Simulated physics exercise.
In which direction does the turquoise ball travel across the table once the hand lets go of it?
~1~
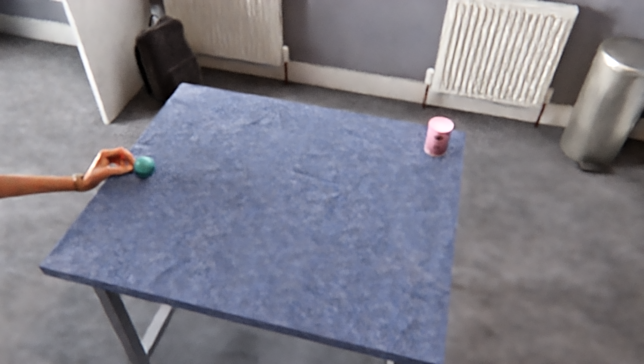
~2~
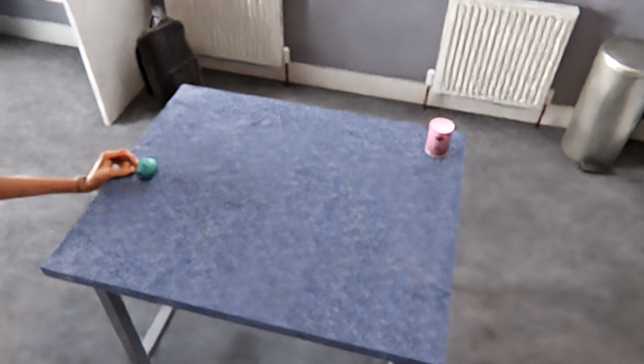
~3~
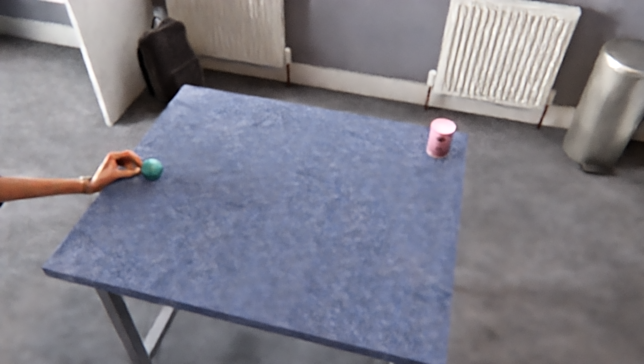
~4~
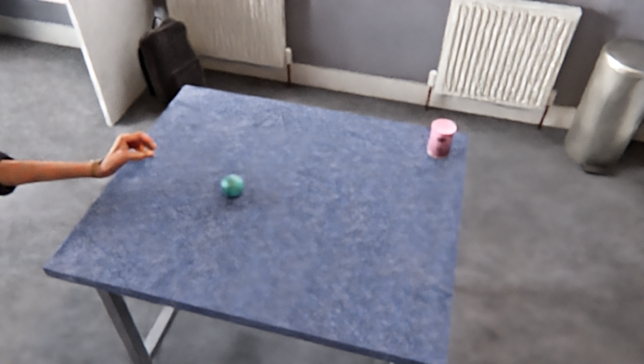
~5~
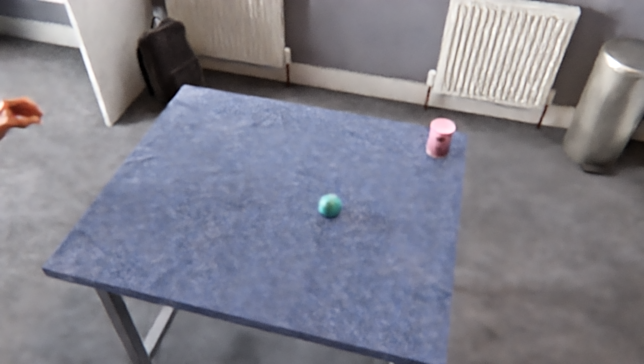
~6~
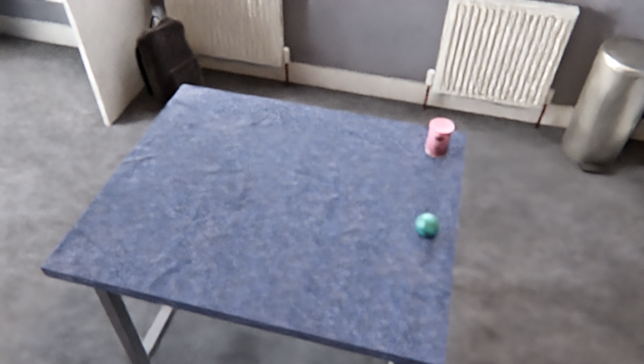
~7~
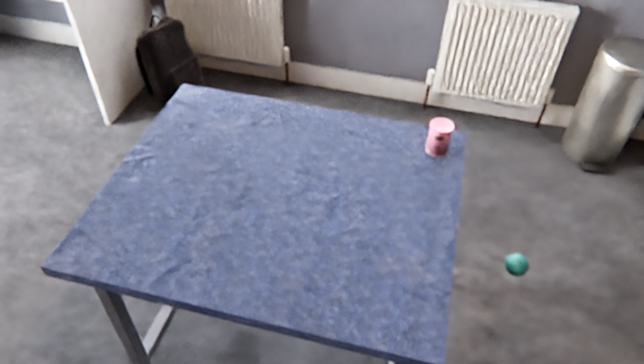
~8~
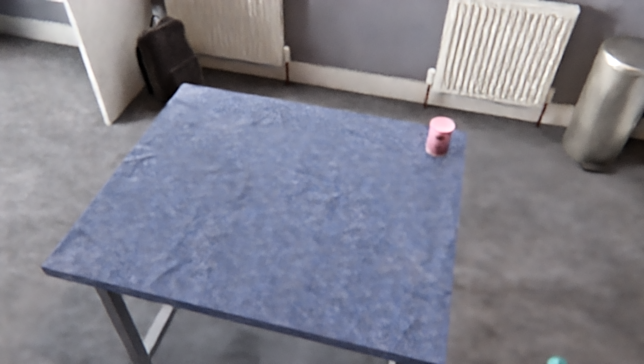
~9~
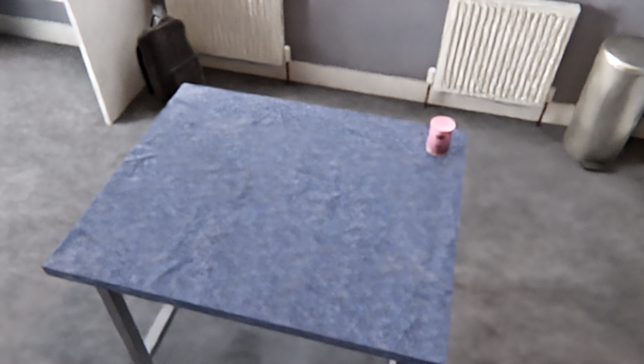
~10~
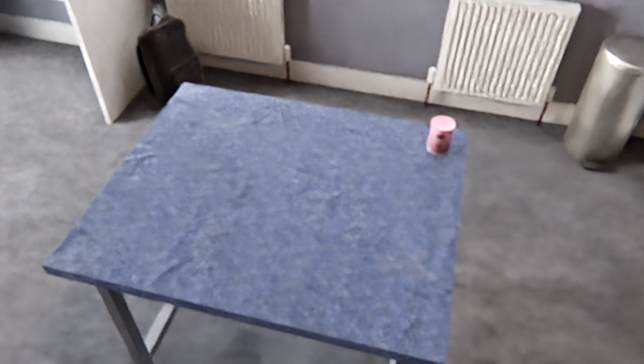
The turquoise ball travels to the right across the table top, away from the hand.
